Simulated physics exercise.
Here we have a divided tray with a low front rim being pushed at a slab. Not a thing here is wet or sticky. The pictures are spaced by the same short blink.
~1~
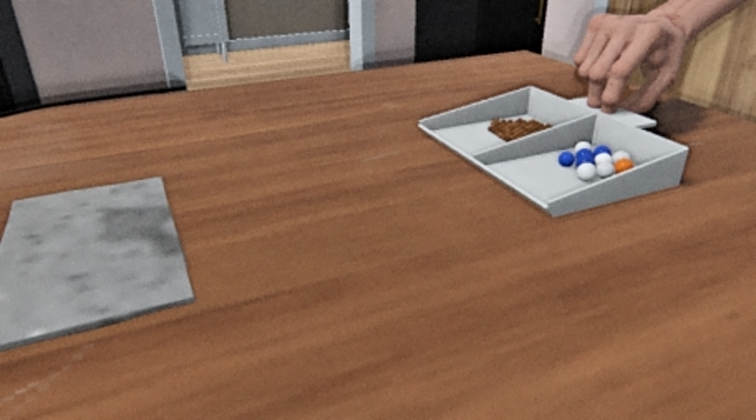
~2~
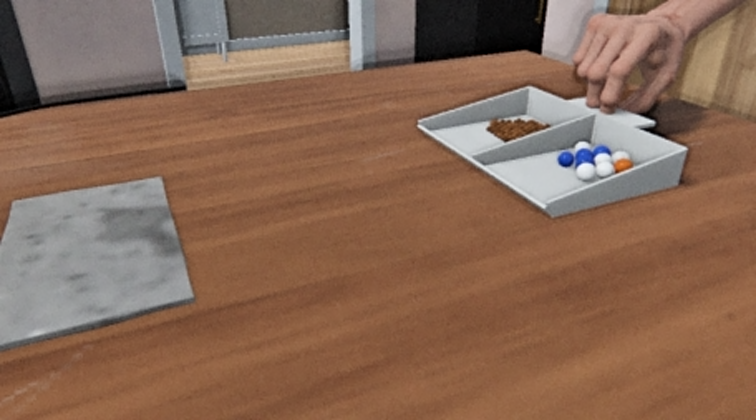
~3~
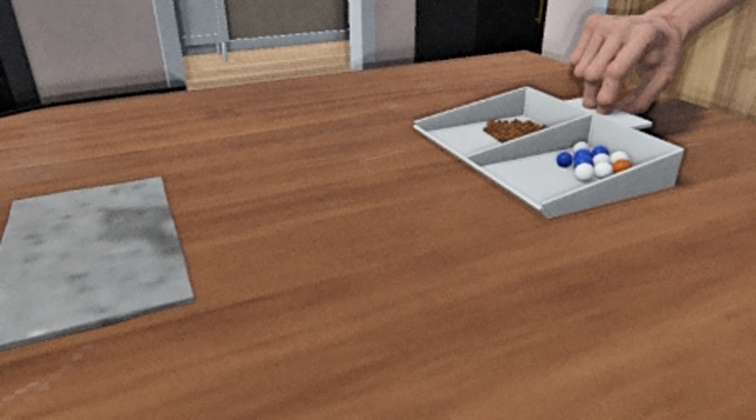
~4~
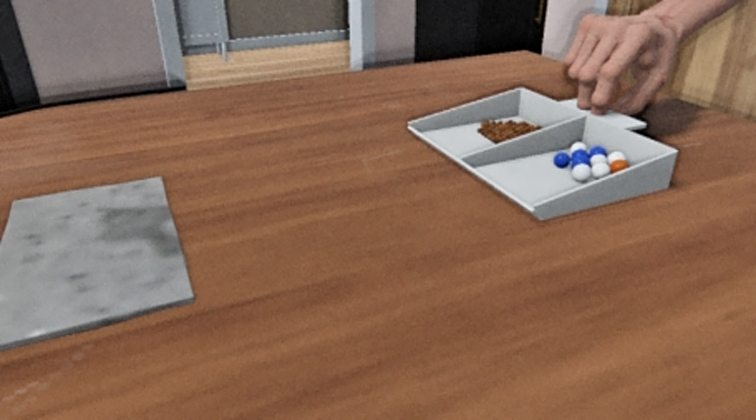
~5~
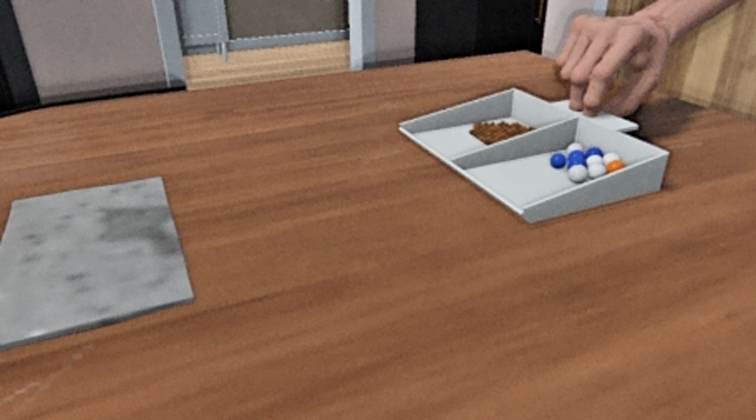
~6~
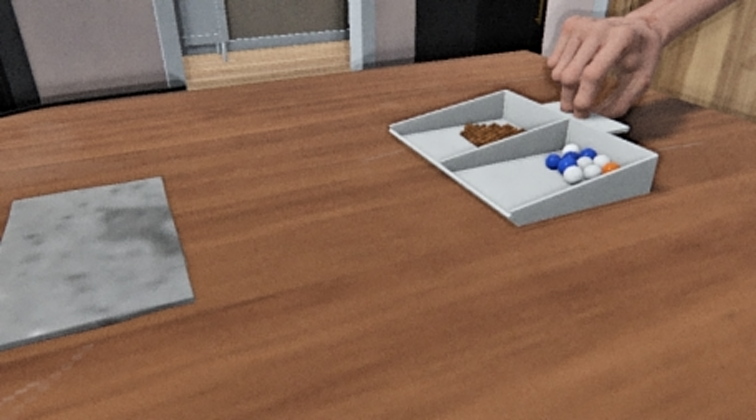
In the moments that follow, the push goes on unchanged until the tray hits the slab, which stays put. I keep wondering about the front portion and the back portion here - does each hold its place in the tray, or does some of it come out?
Here is how it goes: The front portion holds its place. The back portion holds its place.
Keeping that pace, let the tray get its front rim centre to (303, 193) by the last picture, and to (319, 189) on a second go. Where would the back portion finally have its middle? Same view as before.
The middle settles at (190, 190) the first time and at (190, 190) the second time.
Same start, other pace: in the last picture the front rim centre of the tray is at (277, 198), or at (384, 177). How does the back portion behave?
It lets some escape, then it does not get out.
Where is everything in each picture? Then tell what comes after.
In the first frame, front rim at (473, 159), at rest; slab at (91, 276); front portion at (604, 162), a few gumballs; back portion at (522, 132), many cereal balls.
In the second frame, front rim at (471, 159), hardly any of the way covered; back portion at (520, 133).
In the third frame, front rim at (467, 160), hardly any of the way covered; front portion at (602, 163).
In the fourth frame, front rim at (460, 162), a small part of the way covered; back portion at (511, 134).
In the fifth frame, front rim at (451, 164), a small part of the way covered; front portion at (595, 164).
In the sixth frame, front rim at (440, 166), a small part of the way covered; slab at (91, 276); front portion at (585, 166); back portion at (494, 137).
Then, 0.50 s after the last picture, tray still sliding, front rim near (329, 187); front portion all inside; back portion all inside.
Then, 1.10 s after the last picture, tray stopped at the slab; front portion all inside; back portion all inside, moved towards the front rim.
Then, 1.31 s after the last picture, tray stopped at the slab; front portion all inside, moved towards the front rim; back portion all inside, moved towards the front rim.
By the end, tray stopped at the slab; front portion all inside, moved towards the front rim; back portion all inside, moved towards the front rim.
